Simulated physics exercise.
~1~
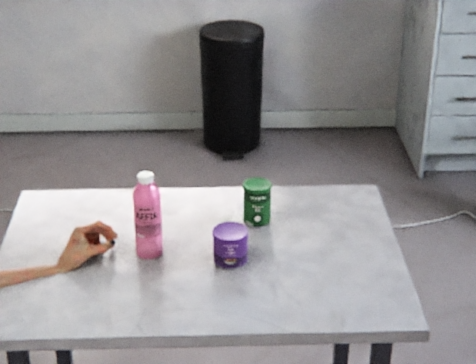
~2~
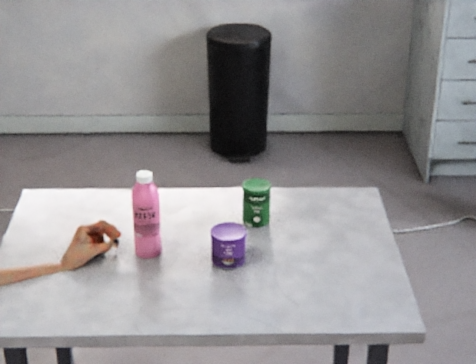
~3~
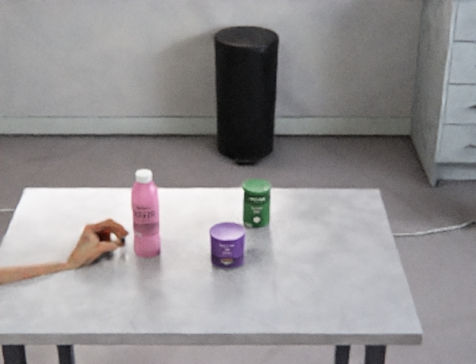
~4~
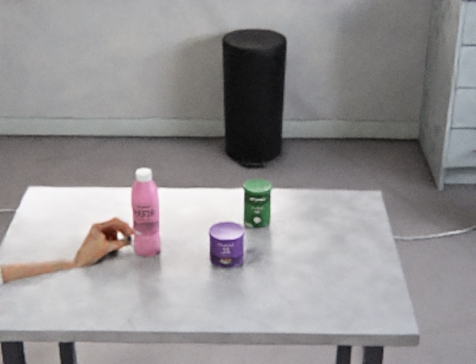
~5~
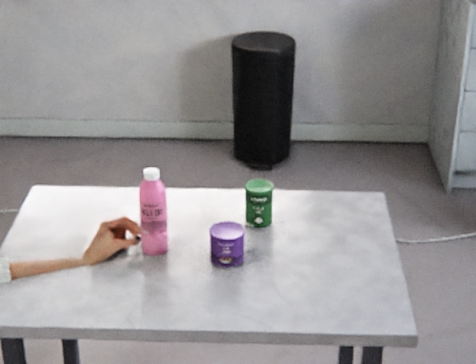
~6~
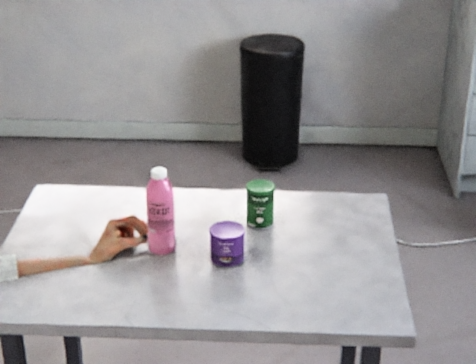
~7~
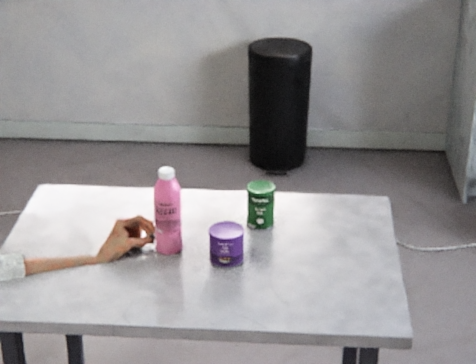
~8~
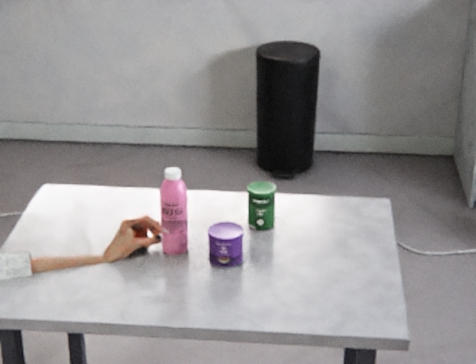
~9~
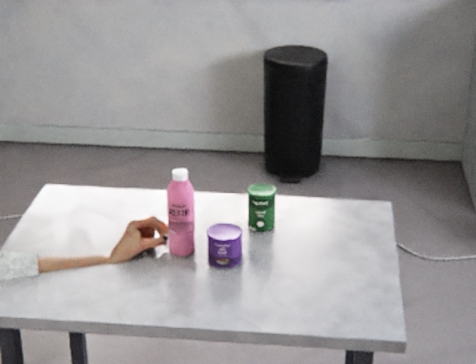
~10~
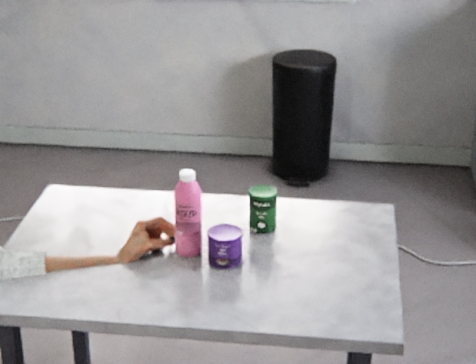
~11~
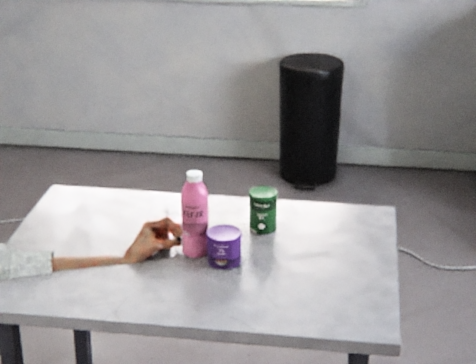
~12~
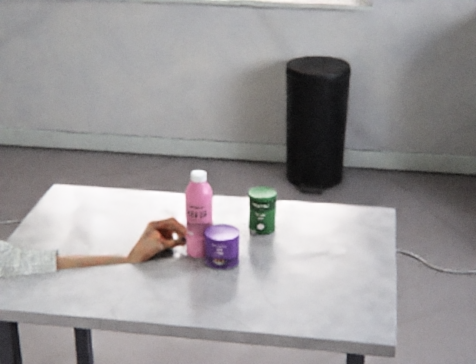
A pink bottle slid slowly to the right across a grey table as a hand pushed it gently from the left, ending upright close beside the purple tin, while that tin and the green one behind stayed where they were.
